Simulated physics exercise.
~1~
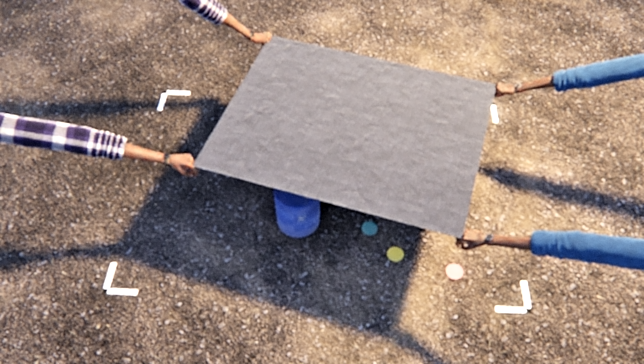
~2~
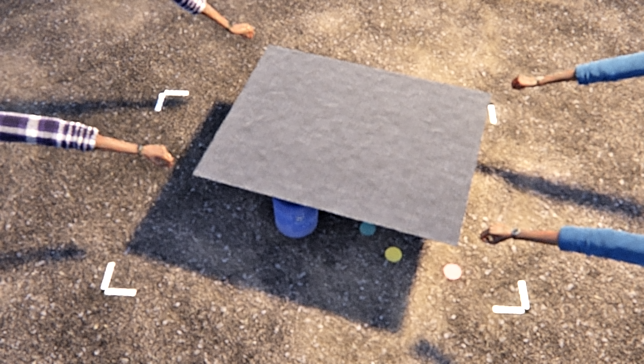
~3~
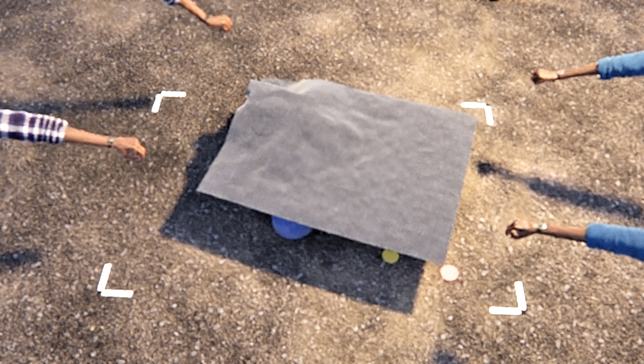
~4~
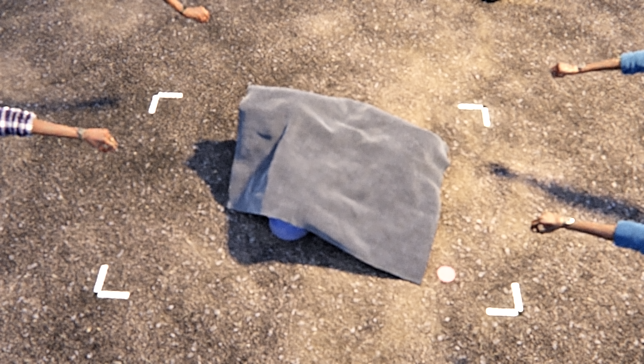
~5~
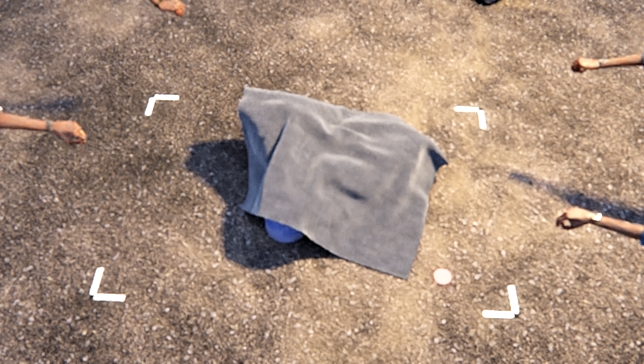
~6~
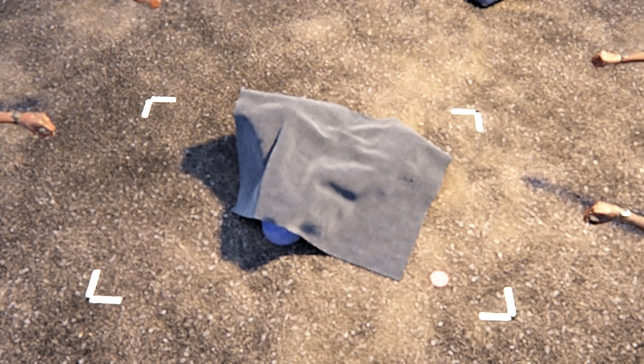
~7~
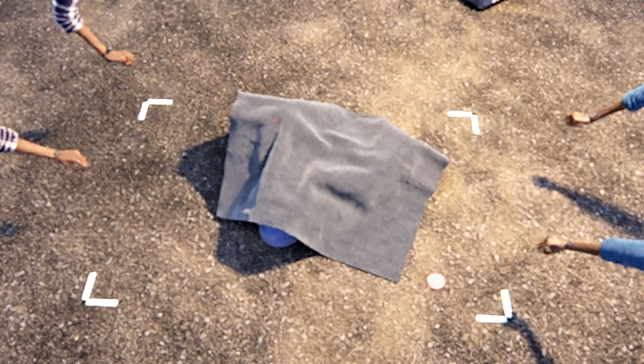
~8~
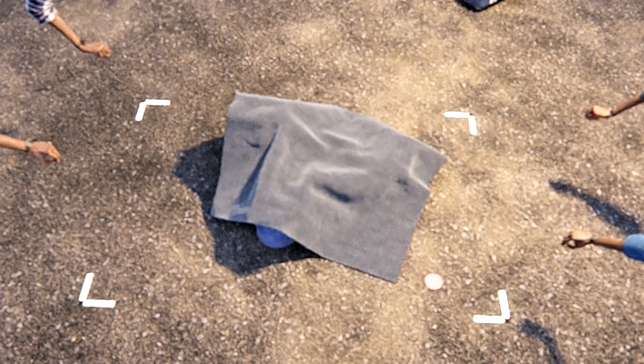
The footage shows four hands letting go of a level grey sheet above a blue bin and small discs on rough ground; it drops, drapes unevenly over the bin and hides the yellow and teal discs, leaving part of the bin and the pale pink lid visible.
